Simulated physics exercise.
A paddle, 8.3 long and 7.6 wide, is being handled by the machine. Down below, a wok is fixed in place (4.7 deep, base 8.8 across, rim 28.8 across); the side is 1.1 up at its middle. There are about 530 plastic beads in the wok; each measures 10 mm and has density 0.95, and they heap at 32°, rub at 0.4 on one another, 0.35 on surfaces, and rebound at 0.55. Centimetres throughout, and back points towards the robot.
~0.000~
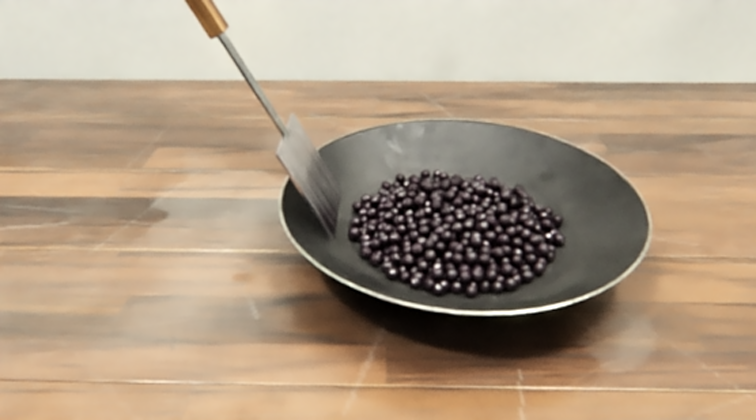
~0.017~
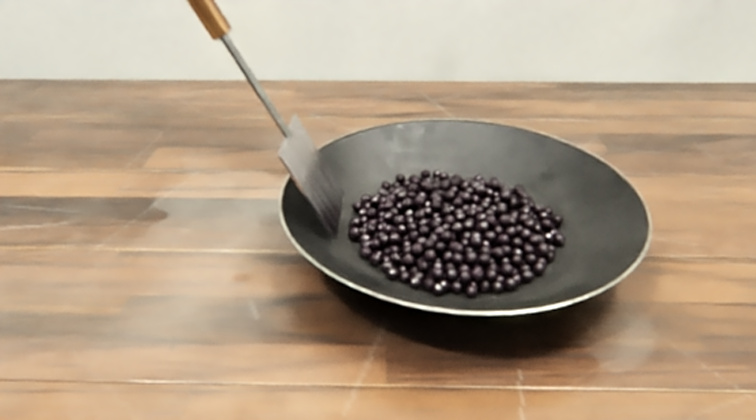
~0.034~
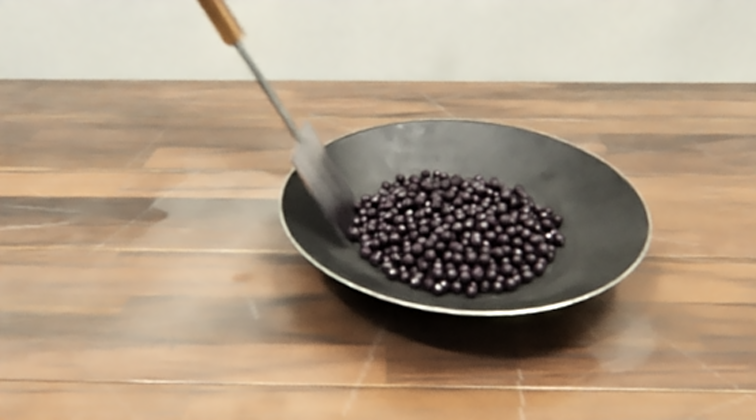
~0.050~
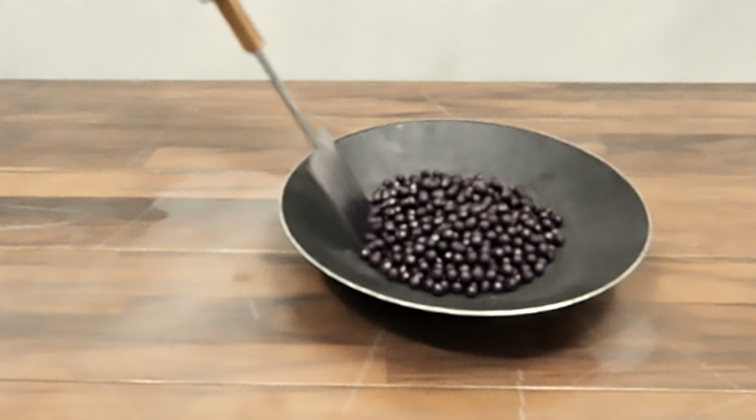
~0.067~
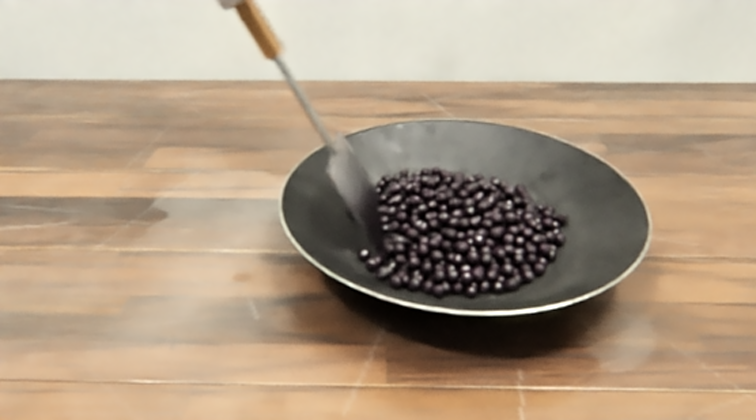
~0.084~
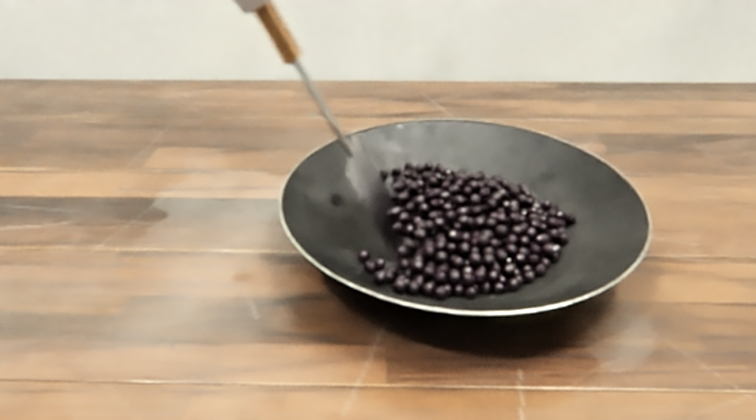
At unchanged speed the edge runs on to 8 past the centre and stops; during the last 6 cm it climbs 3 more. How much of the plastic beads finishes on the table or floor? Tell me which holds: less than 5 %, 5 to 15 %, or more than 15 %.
5 to 15 % holds.
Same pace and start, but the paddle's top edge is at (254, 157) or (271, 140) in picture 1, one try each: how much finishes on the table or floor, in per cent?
About 10% and 10%.
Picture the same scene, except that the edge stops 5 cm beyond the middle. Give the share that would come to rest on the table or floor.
Close to 0 per cent would end on the table or floor.
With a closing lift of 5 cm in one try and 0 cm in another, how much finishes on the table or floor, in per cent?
I'd put it near 5 in a hundred, then near 10 in a hundred.
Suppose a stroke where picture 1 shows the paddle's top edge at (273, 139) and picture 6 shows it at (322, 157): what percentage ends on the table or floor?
0 per cent.
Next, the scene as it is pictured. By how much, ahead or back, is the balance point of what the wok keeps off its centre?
I'd say it's roughly 4.0 cm toward the front.
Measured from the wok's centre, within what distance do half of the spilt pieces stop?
Roughly 26 cm from the middle.
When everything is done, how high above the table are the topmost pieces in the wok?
Close to 4.5 centimetres high.
By 0.14 s, sloping 63°, highest piece 7 above the table; 527 in the wok.
By 0.20 s, sloping 63°, highest piece 6 above the table; 526 in the wok, 1 on the blade or in flight.
By 0.43 s, sloping 63°, highest piece 6 above the table; 472 in the wok, 53 on the table or floor, 2 on the blade or in flight.
By 1.48 s, sloping 63°, highest piece 4 above the table; 472 in the wok, 55 on the table or floor.
Final count, 472 in the wok, 55 on the table or floor. That is 10 % on the table or floor.
